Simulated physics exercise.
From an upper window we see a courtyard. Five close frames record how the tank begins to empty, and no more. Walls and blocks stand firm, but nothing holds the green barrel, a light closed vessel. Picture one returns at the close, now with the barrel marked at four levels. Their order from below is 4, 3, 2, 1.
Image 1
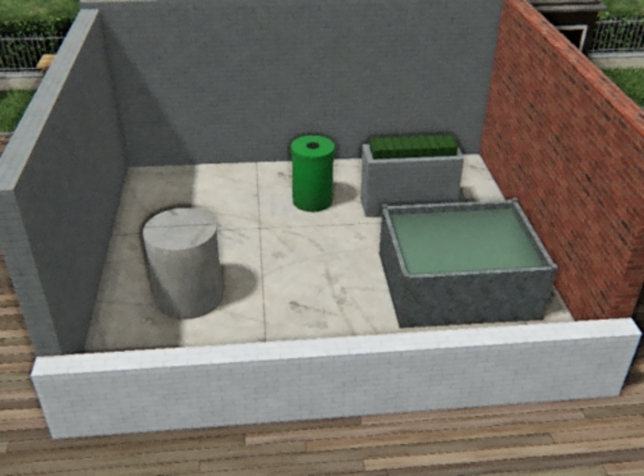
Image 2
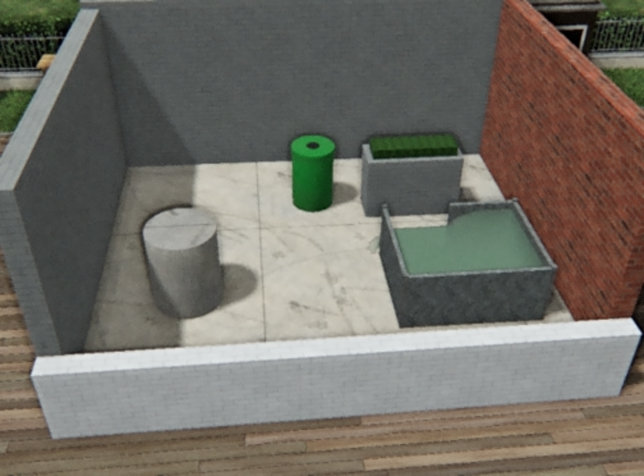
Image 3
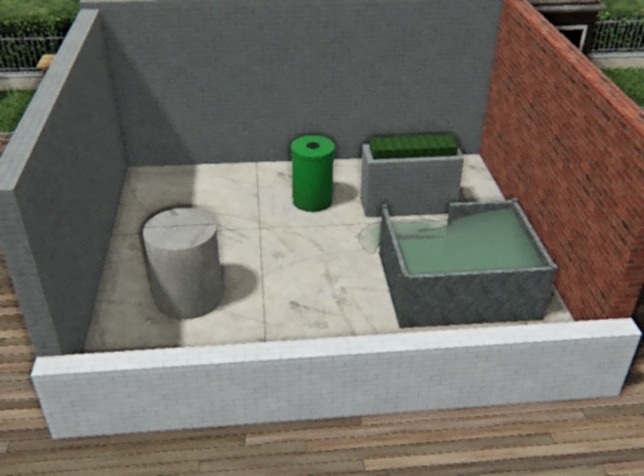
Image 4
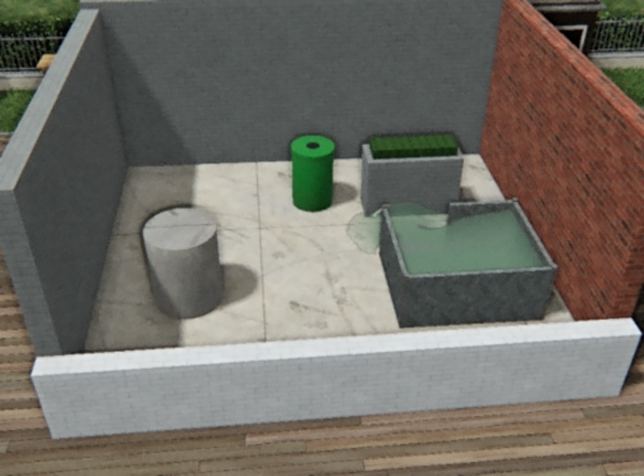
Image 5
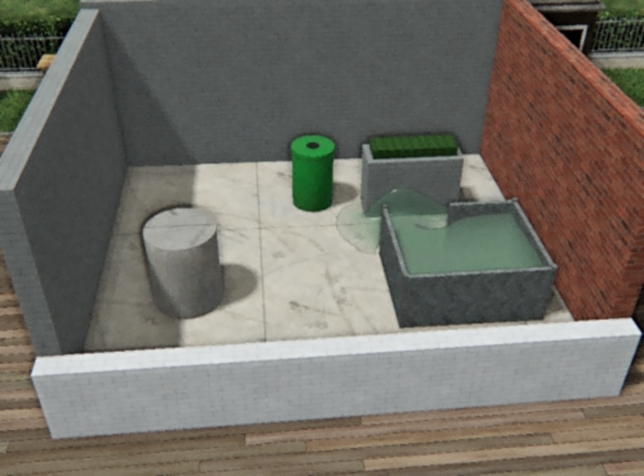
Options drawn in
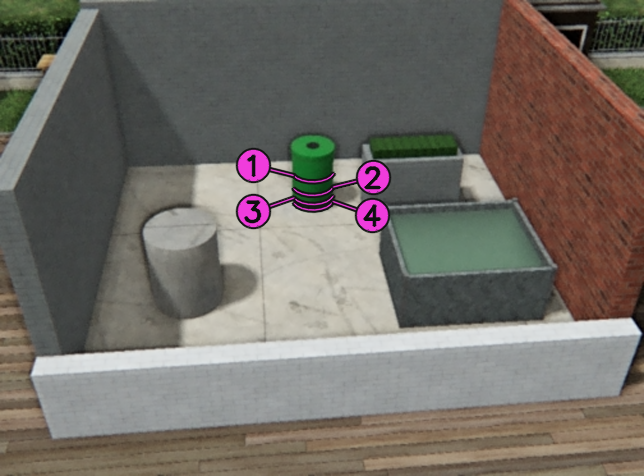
Water poured out through a gap at the back of the full stone tank, then spread over the pale courtyard floor in a growing puddle behind it and to its left, toward the green barrel.
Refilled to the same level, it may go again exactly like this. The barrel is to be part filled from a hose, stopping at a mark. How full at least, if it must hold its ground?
Choose 2.
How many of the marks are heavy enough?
Two of the four.
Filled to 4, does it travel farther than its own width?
Yes, it does.
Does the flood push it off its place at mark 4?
Yes.
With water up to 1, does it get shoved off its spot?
No.
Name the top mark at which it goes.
3 it is.
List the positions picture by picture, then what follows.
In the first picture, lid of the green barrel at (312, 146); tank full, its middle at (464, 241).
In the second picture, water covers 2 % of the ground, mostly out of sight from here.
In the third picture, 3 % of the ground wet, in view closest to the barrel at (364, 236).
In the fourth picture, 5 % of the ground wet, in view closest to the barrel at (359, 235).
In the fifth picture, lid of the green barrel at (312, 146); 6 % of the ground wet, in view closest to the barrel at (345, 214).
On the marked copy, 1 at (314, 181); 2 at (314, 195); 3 at (314, 204); 4 at (314, 209); from the bottom up 4, 3, 2, 1.
If 1 is chosen, it does not move.
If 2 is chosen, it does not move.
If 3 is chosen, it is pushed about its own width away.
If 4 is chosen, it is pushed about twice its own width away.
